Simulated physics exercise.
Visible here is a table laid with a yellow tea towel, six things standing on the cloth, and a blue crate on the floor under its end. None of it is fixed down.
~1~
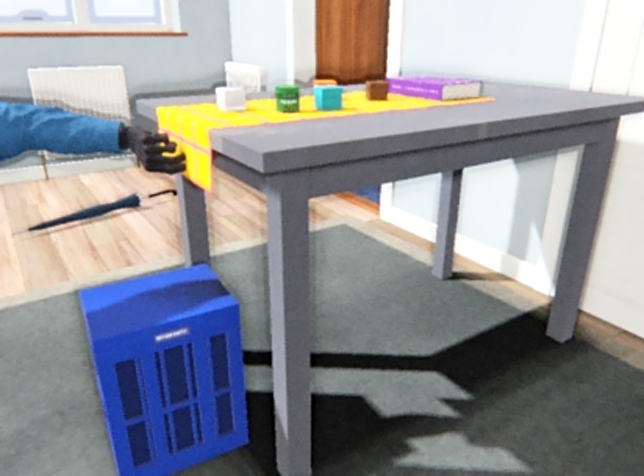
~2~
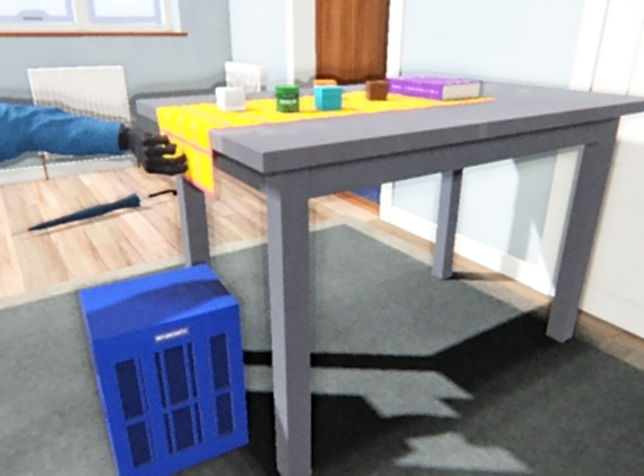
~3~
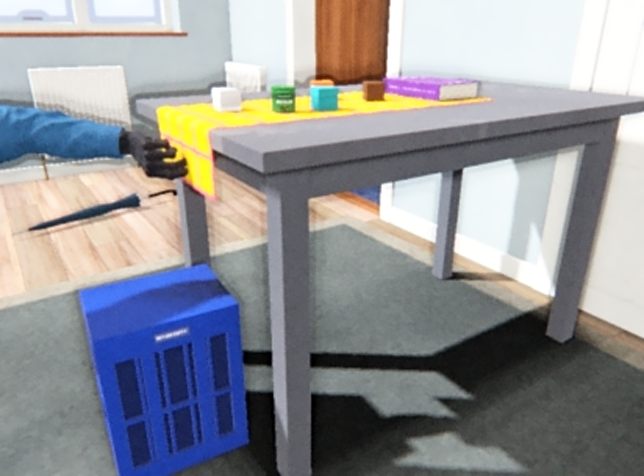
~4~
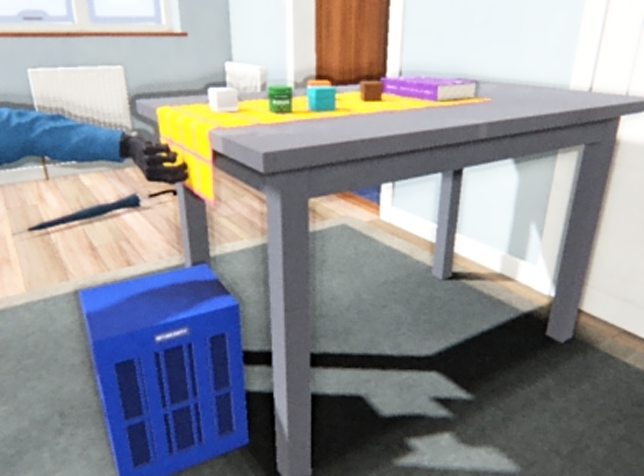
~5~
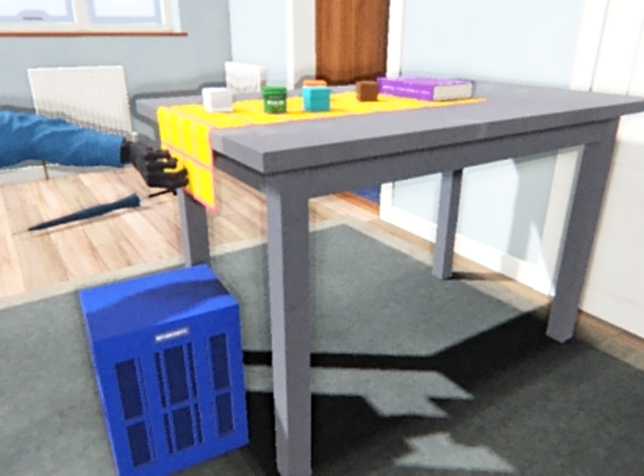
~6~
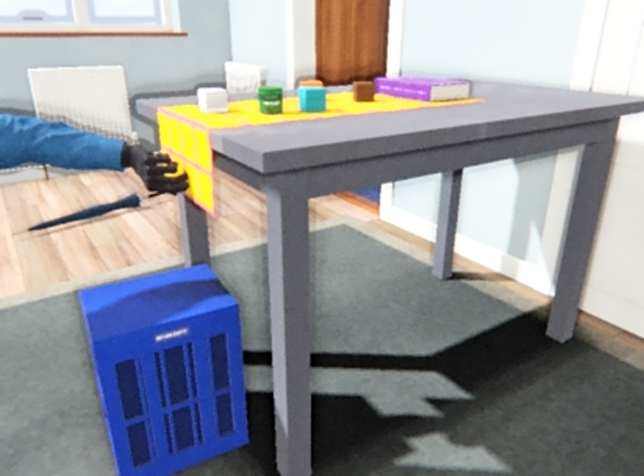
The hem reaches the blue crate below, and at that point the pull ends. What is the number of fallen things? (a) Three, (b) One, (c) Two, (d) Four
Answer: C.
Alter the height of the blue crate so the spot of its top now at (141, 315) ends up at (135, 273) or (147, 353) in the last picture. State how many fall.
Going over the edge would be 1 and 3.
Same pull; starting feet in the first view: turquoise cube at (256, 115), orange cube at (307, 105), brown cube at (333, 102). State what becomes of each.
The turquoise cube ends up knocked off, the orange cube ends up still aboard, the brown cube ends up still aboard.
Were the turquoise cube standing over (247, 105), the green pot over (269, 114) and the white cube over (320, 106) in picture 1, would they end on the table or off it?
Turquoise cube: Lost. Green pot: Lost. White cube: Safe.
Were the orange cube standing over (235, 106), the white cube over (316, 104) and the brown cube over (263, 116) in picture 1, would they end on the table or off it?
Record - orange cube lost; white cube retained; brown cube lost.
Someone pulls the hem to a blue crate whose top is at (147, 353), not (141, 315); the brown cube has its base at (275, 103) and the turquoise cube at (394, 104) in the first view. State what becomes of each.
The brown cube is lost; the turquoise cube stays put.
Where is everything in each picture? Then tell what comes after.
In the first picture, hem (214, 196); white cube (231, 89); green pot (287, 86); turquoise cube (328, 87); orange cube (325, 82); brown cube (377, 82); top of the crate (141, 315).
In the second picture, hem (215, 196); white cube (231, 89).
In the third picture, hem (217, 201); green pot (283, 86).
In the fourth picture, hem (214, 205); turquoise cube (321, 87); top of the crate (141, 315).
In the fifth picture, hem (216, 212); orange cube (315, 82).
In the sixth picture, hem (215, 217); white cube (213, 90); green pot (270, 87); turquoise cube (312, 88); orange cube (311, 82); brown cube (364, 83).
Early on, hem near (190, 230); all still up.
Midway, hem near (193, 271); white cube and green pot gone.
Finally, hem on the crate; white cube and green pot gone. The answer is two.
